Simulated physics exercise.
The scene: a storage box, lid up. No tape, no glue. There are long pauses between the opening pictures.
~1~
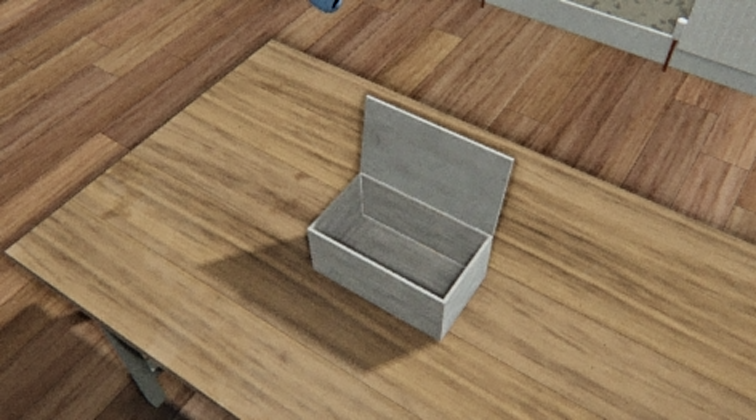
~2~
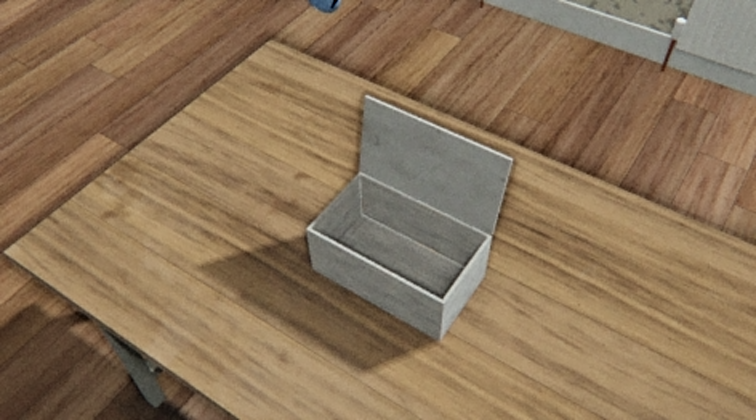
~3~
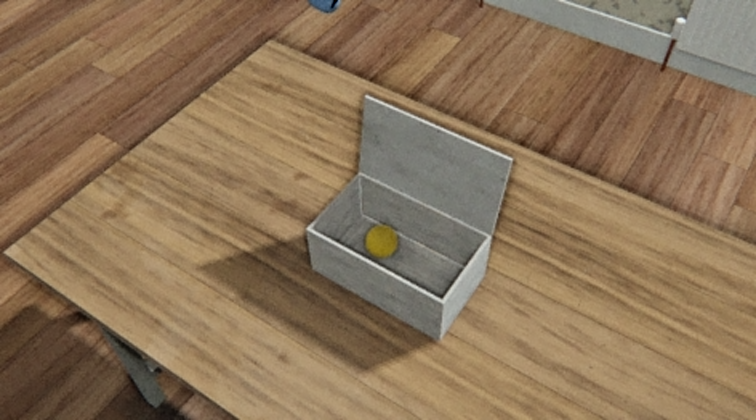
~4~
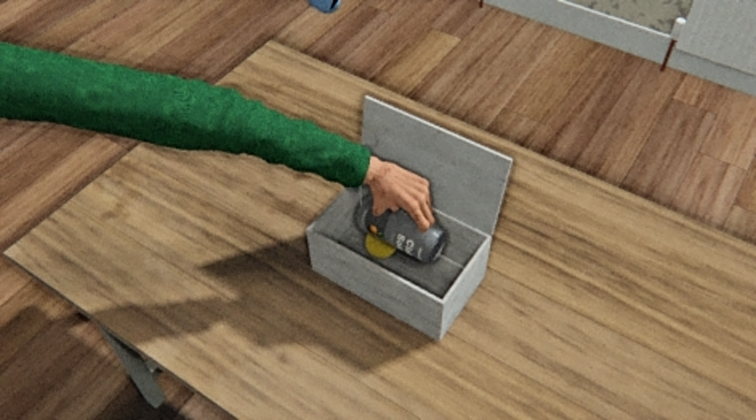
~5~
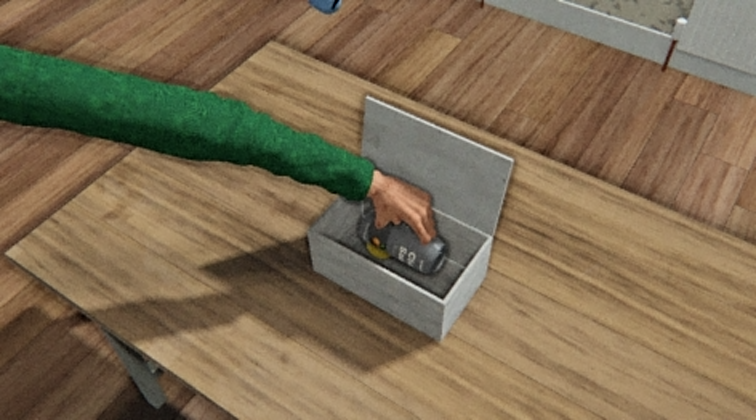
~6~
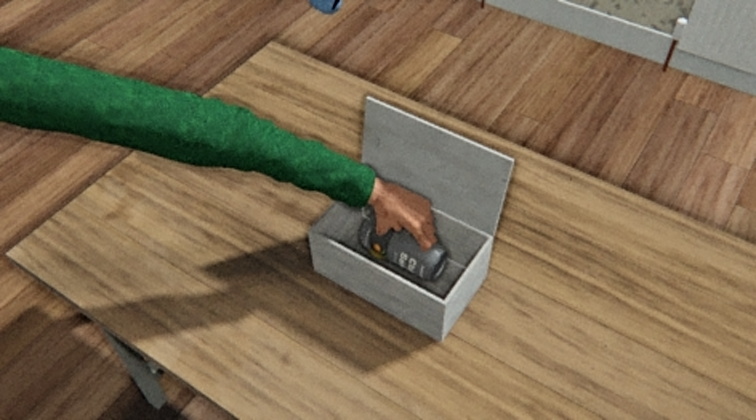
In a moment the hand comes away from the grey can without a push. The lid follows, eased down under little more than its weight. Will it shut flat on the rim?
In the end the lid sits on the rim.
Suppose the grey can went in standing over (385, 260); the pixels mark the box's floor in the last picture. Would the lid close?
Then it shuts flat.
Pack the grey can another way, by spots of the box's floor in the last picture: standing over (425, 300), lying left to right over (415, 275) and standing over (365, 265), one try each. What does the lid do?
First, it stays ajar; second, it closes; third, it will not close.
Then, 0.40 s later than the last frame, grey can moved about its own width near (384, 271); yellow lemon moved a little.
Then, 1.30 s later than the last frame, lid 79° above the rim; grey can moved about its own width near (384, 272); yellow lemon moved about its own width.
Then, 1.70 s later than the last frame, lid 46° above the rim; grey can moved about its own width near (384, 271); yellow lemon moved about its own width.
Then, 2.00 s later than the last frame, lid 9° above the rim; grey can moved about its own width near (384, 271); yellow lemon moved about its own width.
When it is over, lid shut; moved from the start, yellow lemon and grey can. End places, in pixels of the last picture, grey can near (384, 271).
